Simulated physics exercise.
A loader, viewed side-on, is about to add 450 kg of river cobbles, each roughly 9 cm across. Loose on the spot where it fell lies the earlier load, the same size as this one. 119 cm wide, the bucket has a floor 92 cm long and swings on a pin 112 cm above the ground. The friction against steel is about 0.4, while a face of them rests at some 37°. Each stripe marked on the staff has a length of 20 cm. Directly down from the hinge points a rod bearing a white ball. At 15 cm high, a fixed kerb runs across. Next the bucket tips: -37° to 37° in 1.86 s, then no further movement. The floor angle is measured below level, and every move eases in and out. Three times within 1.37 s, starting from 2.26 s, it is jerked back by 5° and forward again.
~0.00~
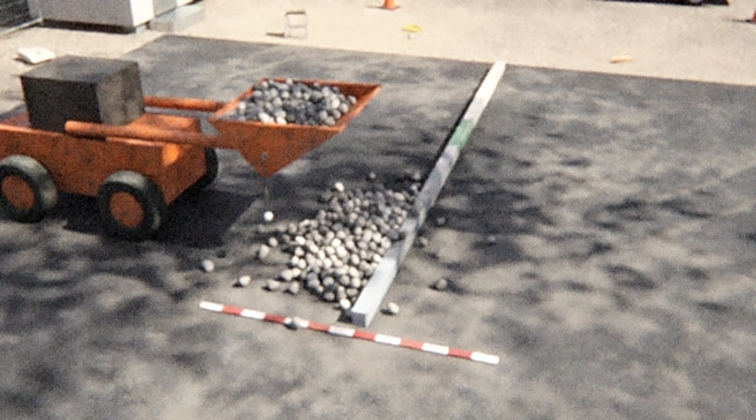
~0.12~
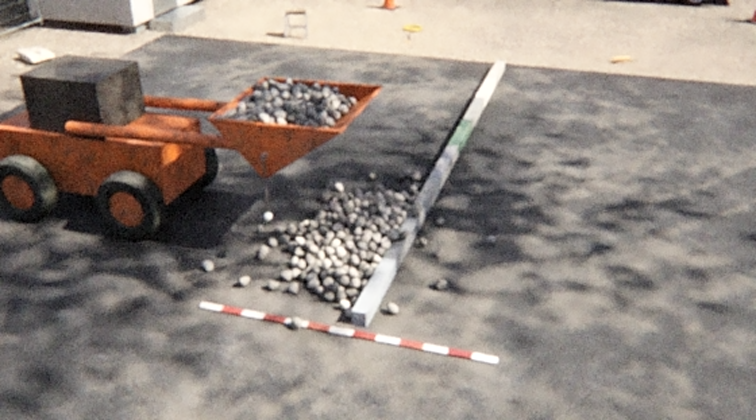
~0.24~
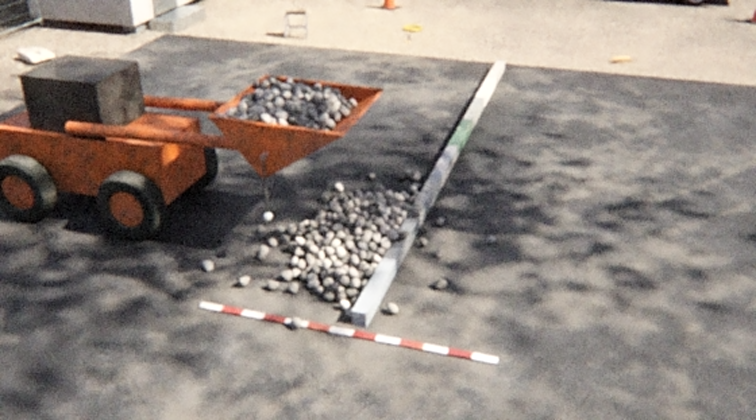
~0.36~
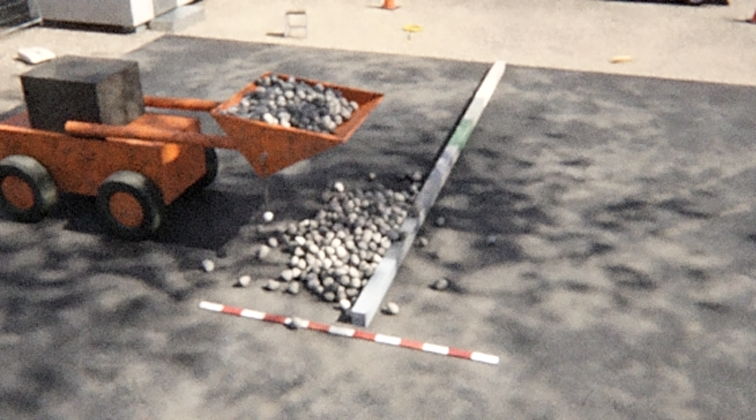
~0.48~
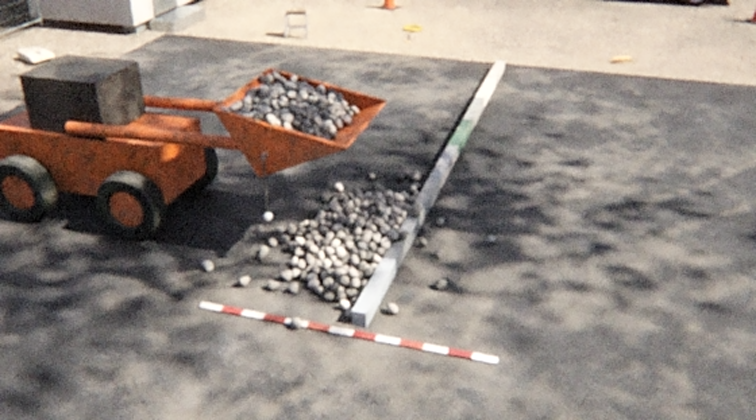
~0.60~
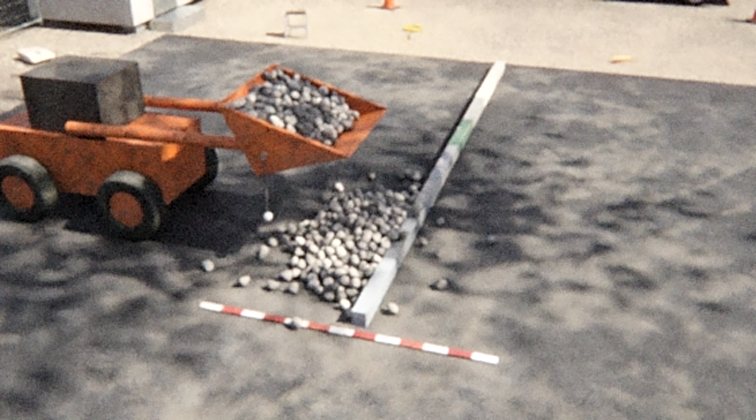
An orange loader's bucket full of grey stones slowly tilted forward, its front edge dipping a little and the stones shifting inside, while the loader and the pile beside the long kerb stayed still.
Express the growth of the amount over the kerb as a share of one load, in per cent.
Roughly 30 per cent of a load.
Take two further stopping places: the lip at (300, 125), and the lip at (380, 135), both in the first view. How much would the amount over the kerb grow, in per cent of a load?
0 %, then 85 %.
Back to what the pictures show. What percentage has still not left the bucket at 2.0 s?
Held: Around 35 % of the load.
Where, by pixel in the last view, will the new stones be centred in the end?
Roughly pixel (382, 228) in the last view.
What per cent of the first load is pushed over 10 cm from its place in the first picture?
Around 10 in a hundred.
After 1.4 s the floor is at 26°; in per cent of one load, 97 in the bucket, 102 on this side of the kerb, 1 over the kerb; the foremost stones are at (431, 248).
After 2.0 s the floor is at 37°; in per cent of one load, 33 in the bucket, 161 on this side of the kerb, 6 over the kerb; the foremost stones are at (445, 256).
After 4.1 s the floor is at 37°; in per cent of one load, 0 in the bucket, 169 on this side of the kerb, 31 over the kerb; the foremost stones are at (529, 277).
After 6.8 s the floor is at 37°; in per cent of one load, 0 in the bucket, 169 on this side of the kerb, 31 over the kerb; the foremost stones are at (529, 277). Net gain over the kerb, 30.
